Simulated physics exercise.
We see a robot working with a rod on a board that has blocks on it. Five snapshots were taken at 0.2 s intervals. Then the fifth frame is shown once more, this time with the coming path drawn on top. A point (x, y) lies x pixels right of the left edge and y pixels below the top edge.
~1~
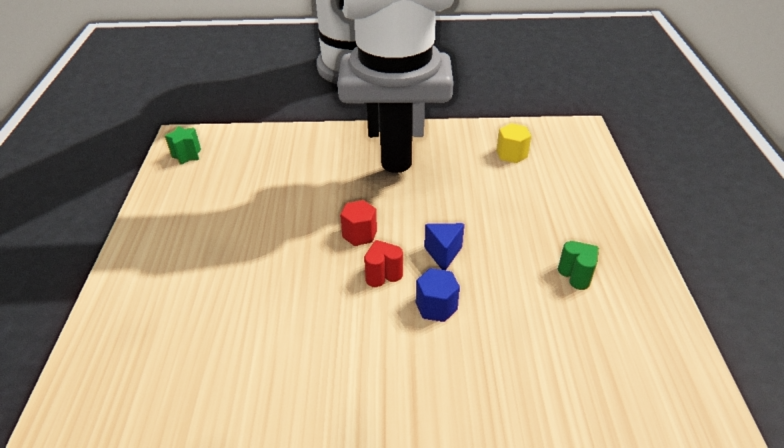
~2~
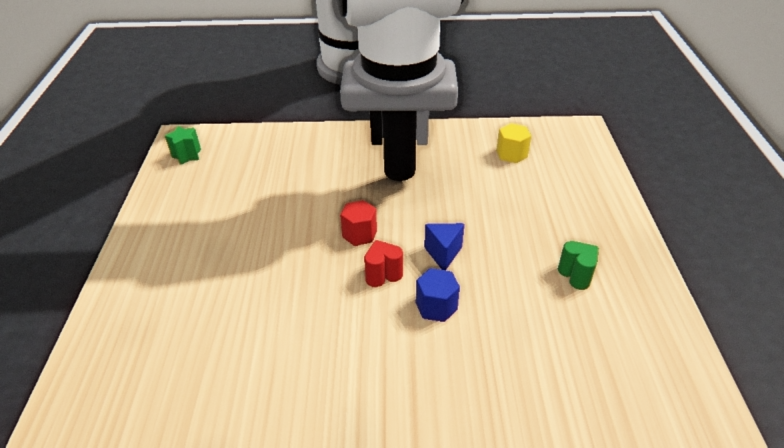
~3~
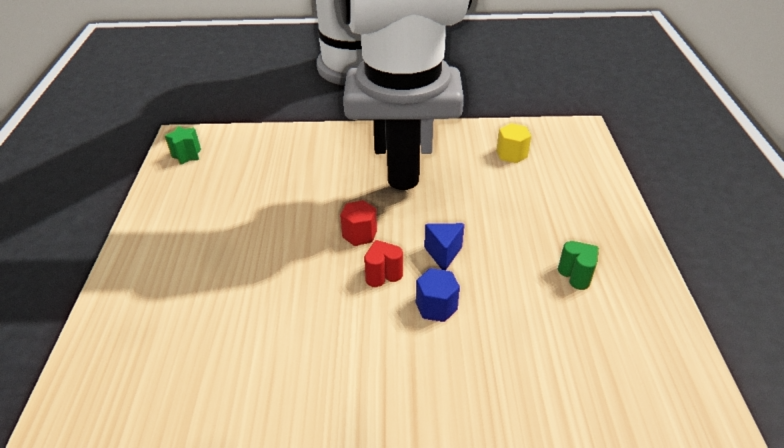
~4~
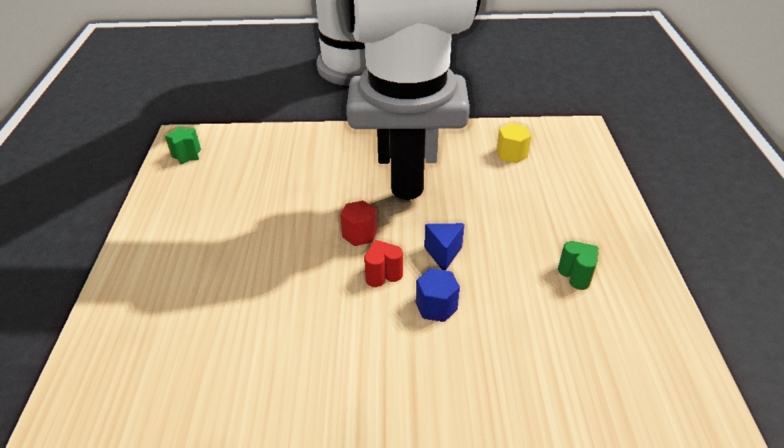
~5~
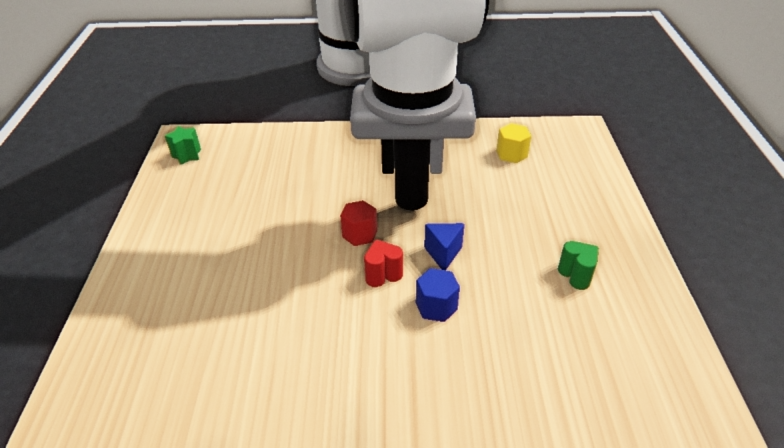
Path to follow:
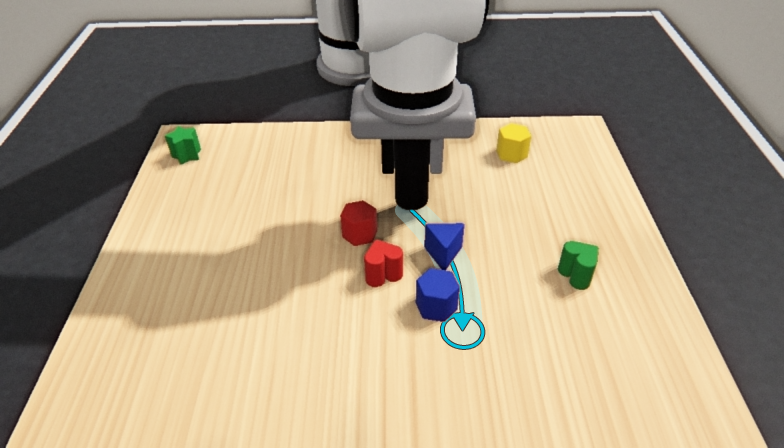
A grey and white robot arm holding a black rod reaches over a pale wooden board, seen from a fixed, raised view facing the arm. Red and blue blocks cluster near the middle, with a green star at upper left, a yellow block at upper right and a green piece at right. The rod glides slowly forward and slightly right, nearing the cluster, while every block stays still.
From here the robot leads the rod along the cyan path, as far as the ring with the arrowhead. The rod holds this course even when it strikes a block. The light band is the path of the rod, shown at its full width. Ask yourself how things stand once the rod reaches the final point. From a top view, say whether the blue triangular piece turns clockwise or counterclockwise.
Counter-clockwise, from overhead.
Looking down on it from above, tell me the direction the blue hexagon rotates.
Clockwise.
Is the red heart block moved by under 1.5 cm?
Yes, I think so.
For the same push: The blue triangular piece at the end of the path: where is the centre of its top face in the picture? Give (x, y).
I think it will end close to (496, 328).
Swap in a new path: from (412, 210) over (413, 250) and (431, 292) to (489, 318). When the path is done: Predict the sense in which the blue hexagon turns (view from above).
From overhead, the rotation is clockwise.
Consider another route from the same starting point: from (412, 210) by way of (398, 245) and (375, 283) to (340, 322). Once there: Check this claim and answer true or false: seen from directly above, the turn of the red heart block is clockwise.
False - the claim does not hold.
Path on the board, from (412, 210) over (440, 242) and (458, 282) to (463, 331).
What follows on the original path. One third of the way, rod at (441, 232); blue triangular piece at (453, 241).
Two thirds of the way, rod at (460, 273); blue hexagon at (436, 288), turned 20° clockwise; blue triangular piece at (478, 285).
At the end, rod at (464, 320); red hexagon in place; red heart block in place; blue hexagon at (422, 315), turned 105° clockwise; blue triangular piece at (496, 328), turned 60° anticlockwise.
